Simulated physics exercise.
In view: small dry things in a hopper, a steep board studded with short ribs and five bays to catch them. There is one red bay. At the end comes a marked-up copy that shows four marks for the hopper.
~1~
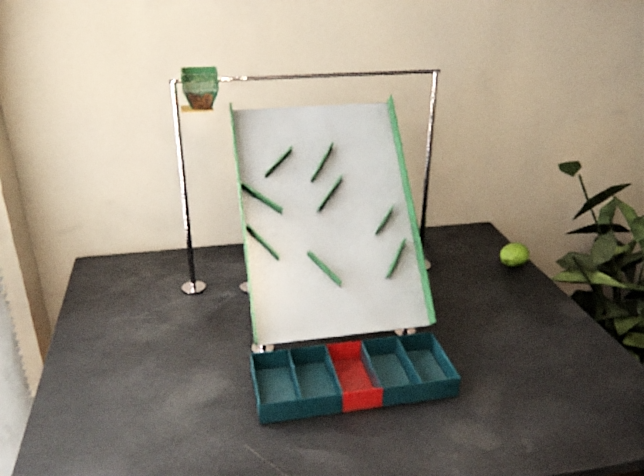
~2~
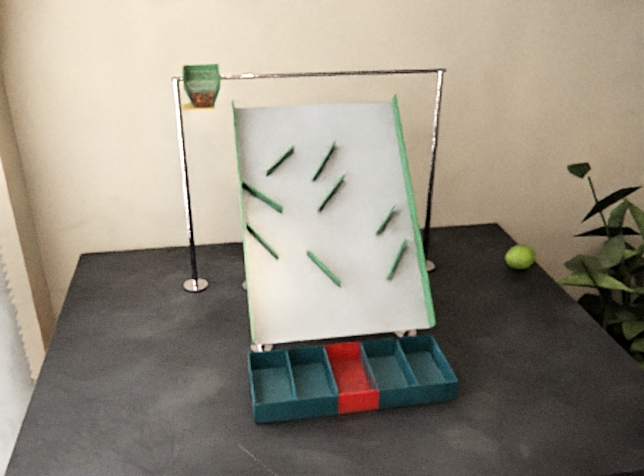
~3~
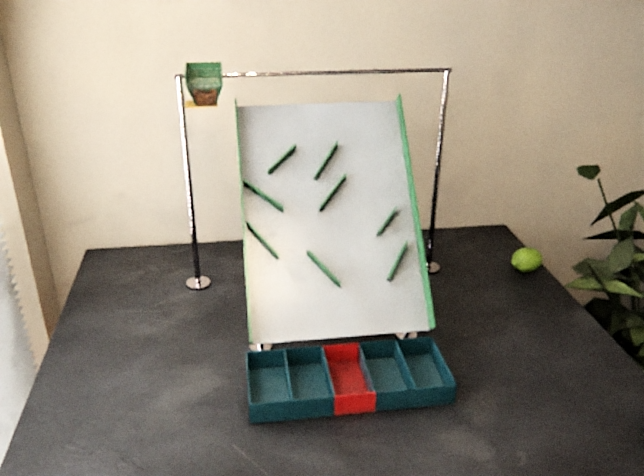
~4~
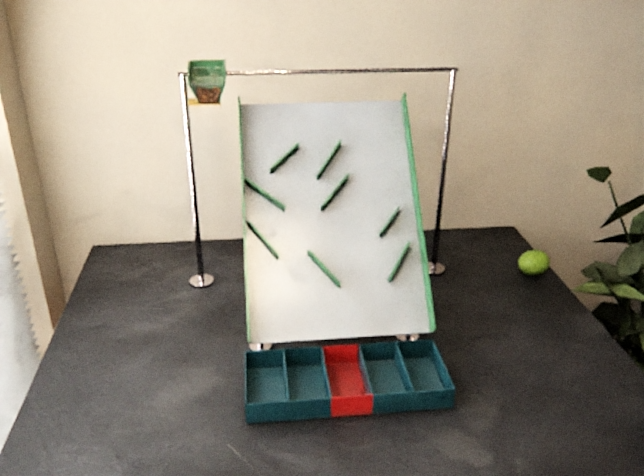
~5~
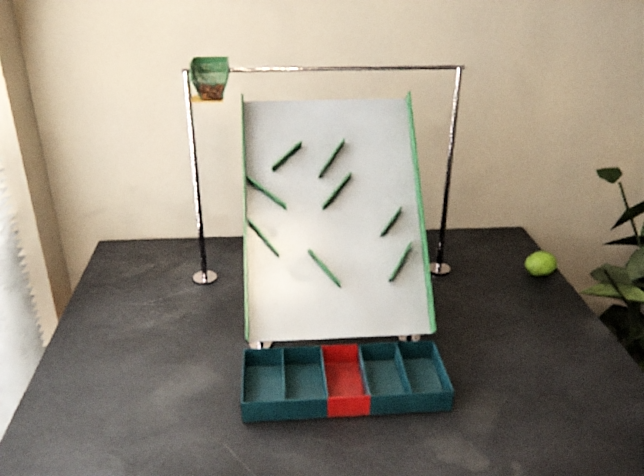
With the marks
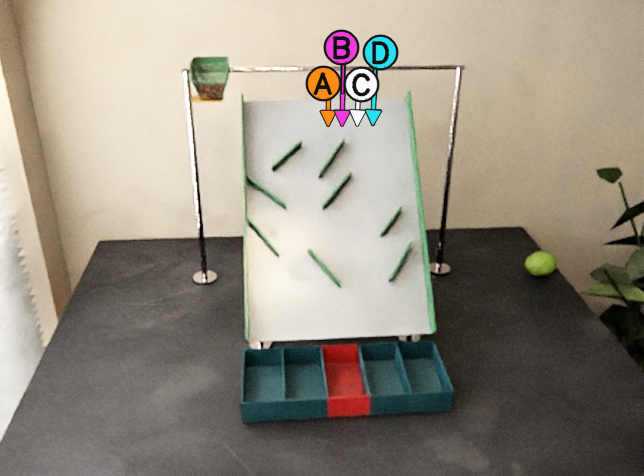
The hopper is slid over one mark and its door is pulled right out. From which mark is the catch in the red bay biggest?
Take D.
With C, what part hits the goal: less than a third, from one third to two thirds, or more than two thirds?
Less than a third.
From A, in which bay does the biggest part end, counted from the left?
The second from the left.
On the marked copy, mark A meets the board at (328, 120); mark B meets the board at (342, 120); mark C meets the board at (357, 119); mark D meets the board at (372, 119).
For mark A, a small share in the red bay, close to two thirds in other bays, close to a quarter outside the box.
For mark B, a small share in the red bay, close to a third in other bays, close to half outside the box.
For mark C, close to a quarter in the red bay, close to a quarter in other bays, close to half outside the box.
For mark D, close to a third in the red bay, close to a quarter in other bays, close to a third outside the box.
